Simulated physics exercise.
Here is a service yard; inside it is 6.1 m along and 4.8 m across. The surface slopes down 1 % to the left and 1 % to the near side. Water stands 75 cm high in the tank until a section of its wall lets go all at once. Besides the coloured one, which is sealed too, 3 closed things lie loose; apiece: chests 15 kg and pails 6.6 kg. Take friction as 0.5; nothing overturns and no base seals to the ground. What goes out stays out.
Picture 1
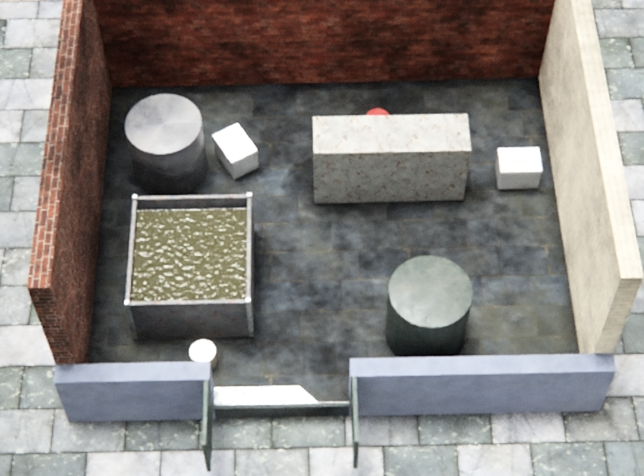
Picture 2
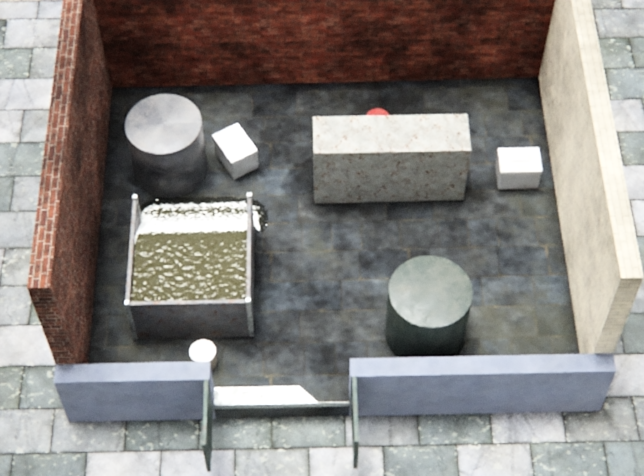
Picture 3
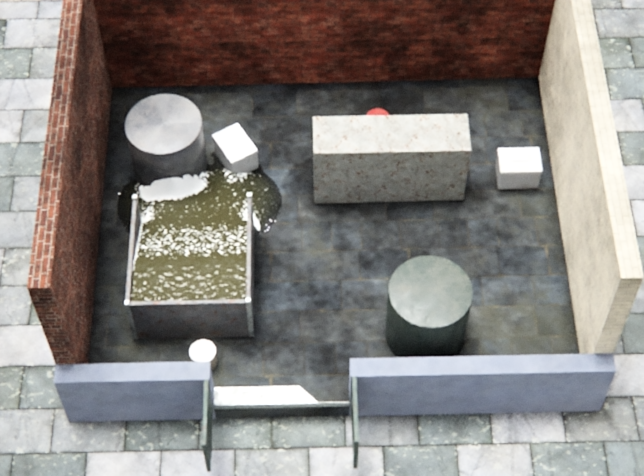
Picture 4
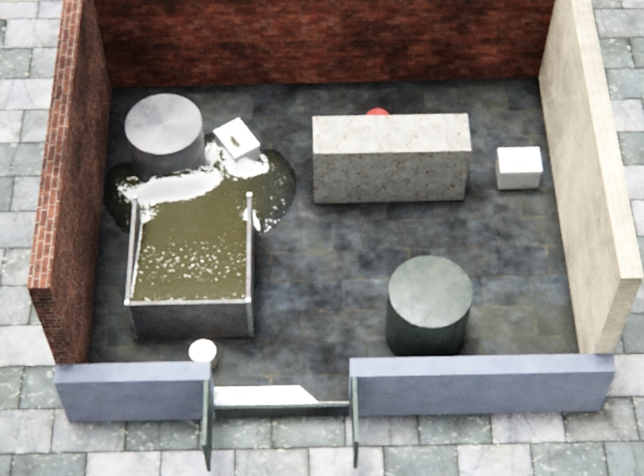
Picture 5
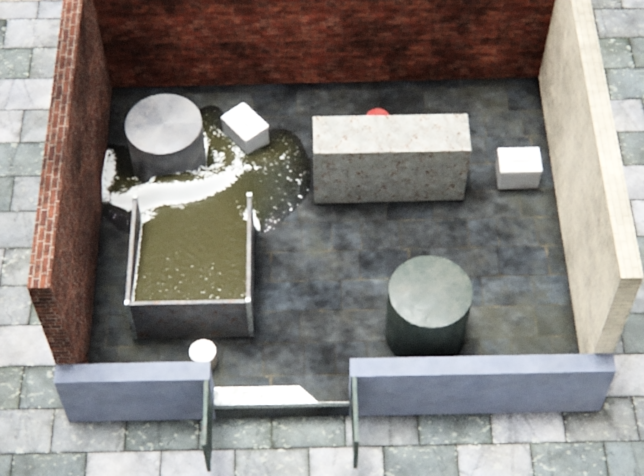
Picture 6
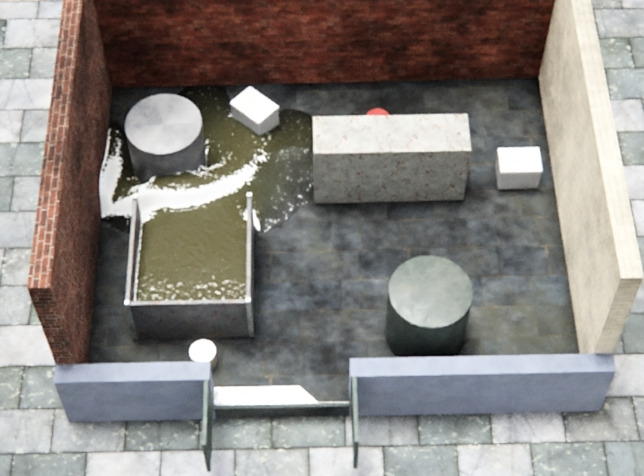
Walled yard with a square tank releasing murky water from its far side, spreading around a grey cylinder and shifting a white box.
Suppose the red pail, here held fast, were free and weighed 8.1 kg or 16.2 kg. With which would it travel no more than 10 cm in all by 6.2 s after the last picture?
I expect that only the higher weight holds it.
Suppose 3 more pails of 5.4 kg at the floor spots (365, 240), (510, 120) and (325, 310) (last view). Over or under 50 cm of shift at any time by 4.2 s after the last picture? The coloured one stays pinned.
In that order: Short of it, over, under.
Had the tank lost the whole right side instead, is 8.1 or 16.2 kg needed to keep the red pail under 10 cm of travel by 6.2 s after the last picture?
In that case the lower weight is enough.
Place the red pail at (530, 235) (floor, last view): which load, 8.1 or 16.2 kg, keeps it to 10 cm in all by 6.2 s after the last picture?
It takes the larger.
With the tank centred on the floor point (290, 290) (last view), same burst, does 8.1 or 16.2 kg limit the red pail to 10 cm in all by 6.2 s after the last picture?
In that case only the higher weight holds it.
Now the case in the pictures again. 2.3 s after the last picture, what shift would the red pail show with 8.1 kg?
Roughly 60 cm.
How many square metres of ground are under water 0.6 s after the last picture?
About 10.5 m2.
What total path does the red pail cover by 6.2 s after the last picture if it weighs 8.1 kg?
Some 150 cm in all.
Then, 0.6 s after the last picture the red pail would be 0 cm from its start with 8.1 kg and 0 cm from its start with 16.2 kg; 1 cm of water round it then.
Then, 2.3 s after the last picture the red pail would be 58 cm from its start with 8.1 kg and 0 cm from its start with 16.2 kg; 7 cm of water round it then.
Then, 4.2 s after the last picture the red pail would be 140 cm from its start with 8.1 kg and 1 cm from its start with 16.2 kg; 5 cm of water round it then.
Then, 6.2 s after the last picture the red pail would be 146 cm from its start with 8.1 kg and 1 cm from its start with 16.2 kg; 4 cm of water round it then.
